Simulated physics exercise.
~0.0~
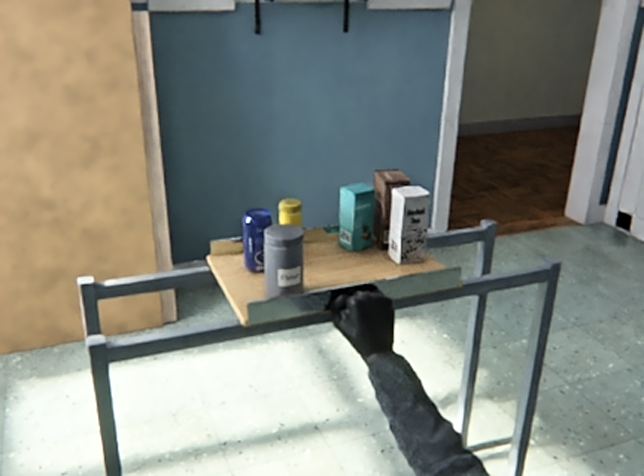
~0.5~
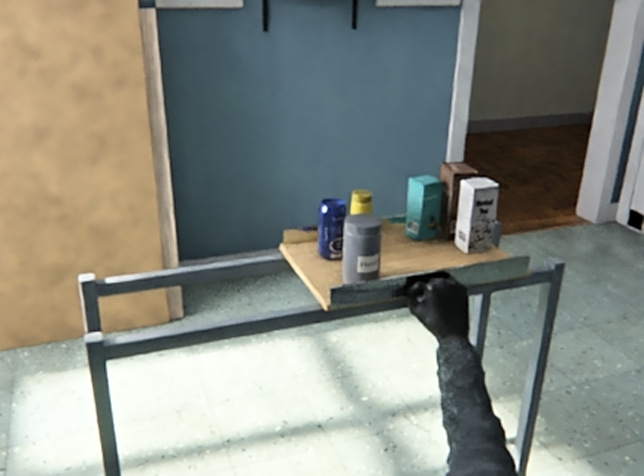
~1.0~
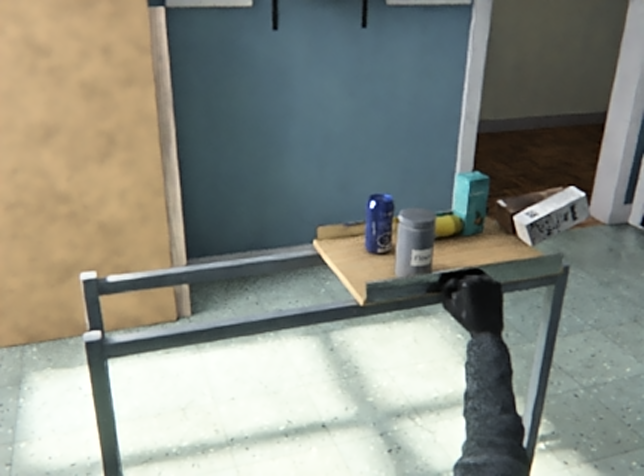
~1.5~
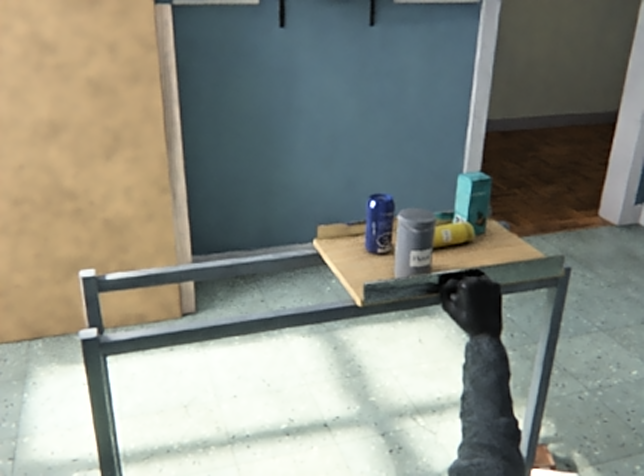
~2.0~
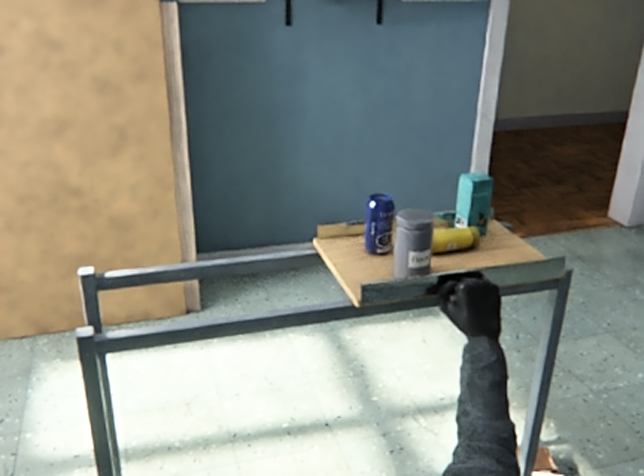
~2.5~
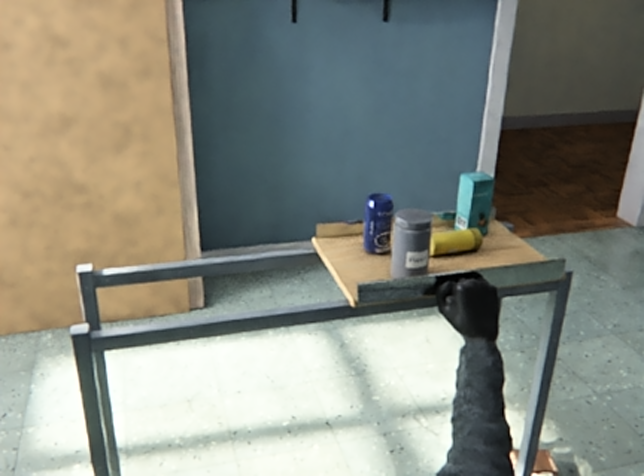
A wooden tray with low side rails sits on a grey metal frame in a sunlit room with a pale tiled floor, seen from slightly above. It carries a blue can, a yellow shaker and a grey jar towards the left, with turquoise, brown and white cartons towards the right. A black-gloved hand on the near rail slides the tray right until it stops at the frame's end. The yellow shaker topples, while the brown and white cartons tip over the right edge and drop to the floor. The can, jar and turquoise carton stay upright beside the fallen shaker.
